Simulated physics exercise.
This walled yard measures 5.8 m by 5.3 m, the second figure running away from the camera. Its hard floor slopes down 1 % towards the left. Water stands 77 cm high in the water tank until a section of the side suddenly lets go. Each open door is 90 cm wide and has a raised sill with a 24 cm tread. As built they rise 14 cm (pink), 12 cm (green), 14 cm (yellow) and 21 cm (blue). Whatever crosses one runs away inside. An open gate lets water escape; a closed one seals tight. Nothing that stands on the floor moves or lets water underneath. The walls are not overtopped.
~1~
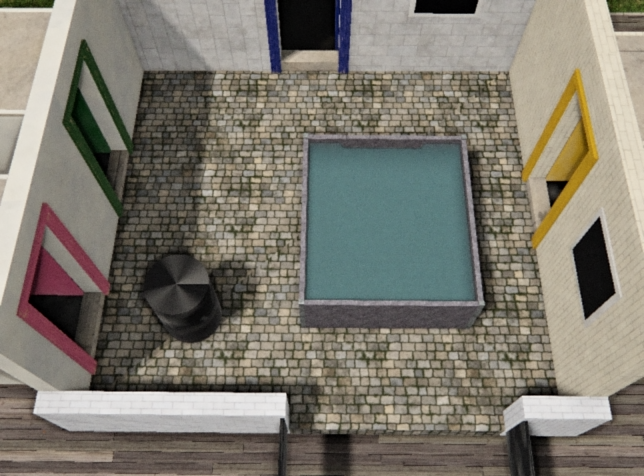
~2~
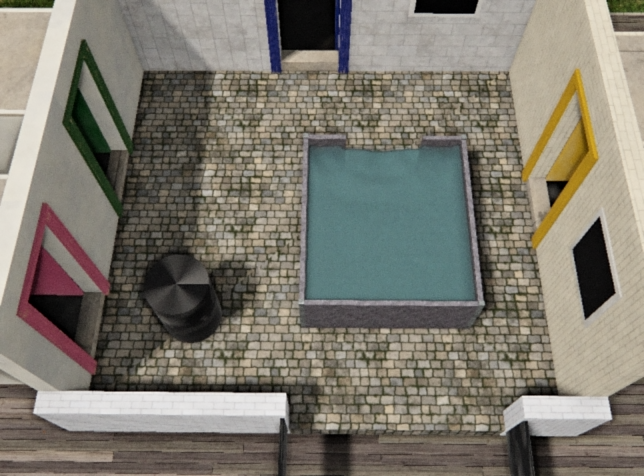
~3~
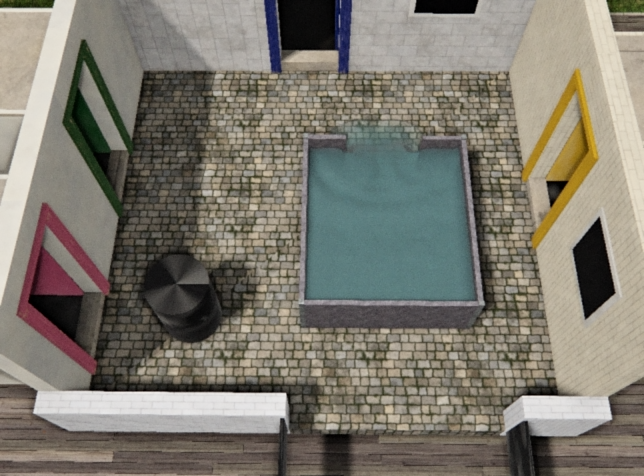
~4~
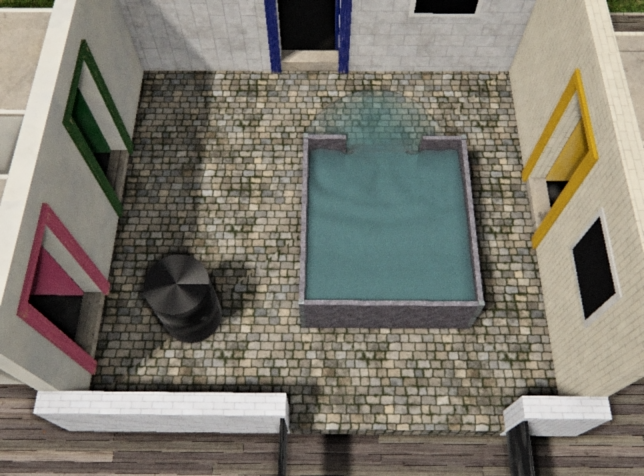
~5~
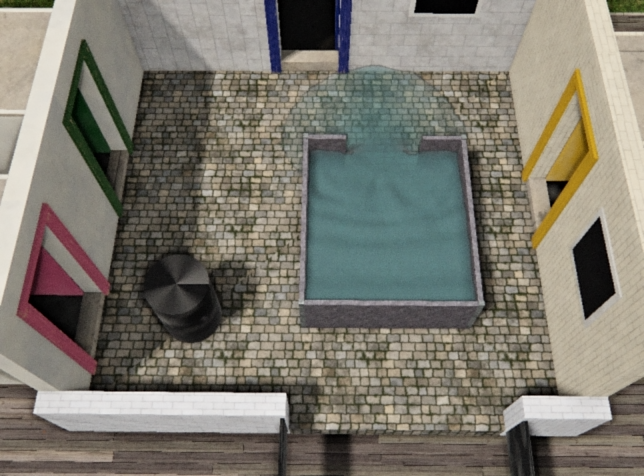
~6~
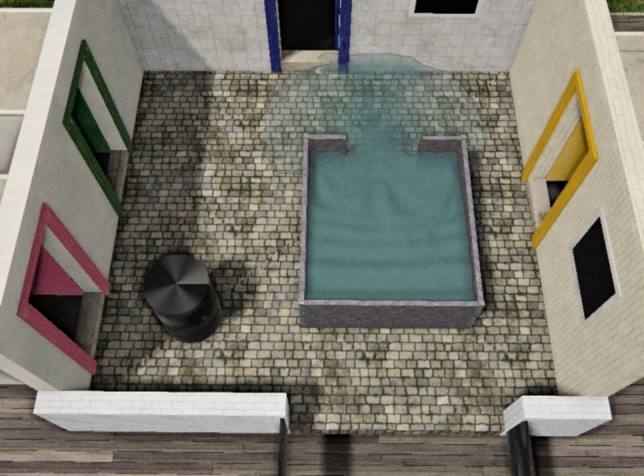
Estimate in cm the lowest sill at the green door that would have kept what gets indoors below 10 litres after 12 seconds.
It would have to be roughly 11.5 cm high.
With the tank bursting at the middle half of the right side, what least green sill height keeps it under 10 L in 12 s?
About 9.0 cm.
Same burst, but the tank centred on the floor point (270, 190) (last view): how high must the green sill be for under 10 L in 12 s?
Then roughly 8.5 cm.
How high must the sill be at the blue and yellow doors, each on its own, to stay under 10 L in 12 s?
About 33 cm at blue and 5.0 cm at yellow.
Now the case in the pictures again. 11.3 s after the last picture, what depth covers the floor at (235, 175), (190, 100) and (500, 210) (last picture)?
About 4, 11 and 8 cm.
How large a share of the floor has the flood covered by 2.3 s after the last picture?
About 55 per cent.
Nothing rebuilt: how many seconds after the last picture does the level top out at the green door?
At about 2.8 s.
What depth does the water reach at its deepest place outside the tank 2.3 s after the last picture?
About 34 cm.
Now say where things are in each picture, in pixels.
The water tank at (387, 218) is whole and still, 77 cm deep; the green door at (104, 140) is dry, in the first frame.
The gap is on the far side, the front 0.3 m out at a hidden place; the back of the water tank holds 77 cm, in the second frame.
Water pours out on the far side and has run 0.9 m, to (357, 124); about 13 cm deep outside, 77 cm at the back, in the third frame.
The front is at (360, 95), 1.4 m from the gap on the far side; 2.1 m2 of floor is wet, 77 cm left at the back, in the fourth frame.
The front is at (344, 71), 1.9 m from the gap on the far side; 3.8 m2 of floor is wet, 76 cm left at the back, in the fifth frame.
The front is at (329, 56), 2.0 m from the gap on the far side; 5.0 m2 of floor is wet, 68 cm left at the back; the green door at (104, 140), 3.7 m from the gap, is still 2.4 m from the nearest water, in the sixth frame.
Then, 0.7 s after the last picture water covers 25 % of the floor, deepest (46 cm) near (371, 74); it has not reached the green door.
Then, 2.3 s after the last picture water covers 55 % of the floor, deepest (34 cm) near (498, 83); 13 cm at the green door, 0 litres in over its 12 cm sill.
Then, 11.3 s after the last picture water covers 95 % of the floor, deepest (15 cm) near (88, 406); 8 cm at the green door, 7 litres in over its 12 cm sill.
At the green door as built, the water peaked near 14 cm, 2.7 s after the last picture.
Run again over the same 12 s with other heights there, 16 litres in over 10.5 cm, 5 litres over 12.5 cm. The limit of 10 litres is kept from about 11.5 cm up.
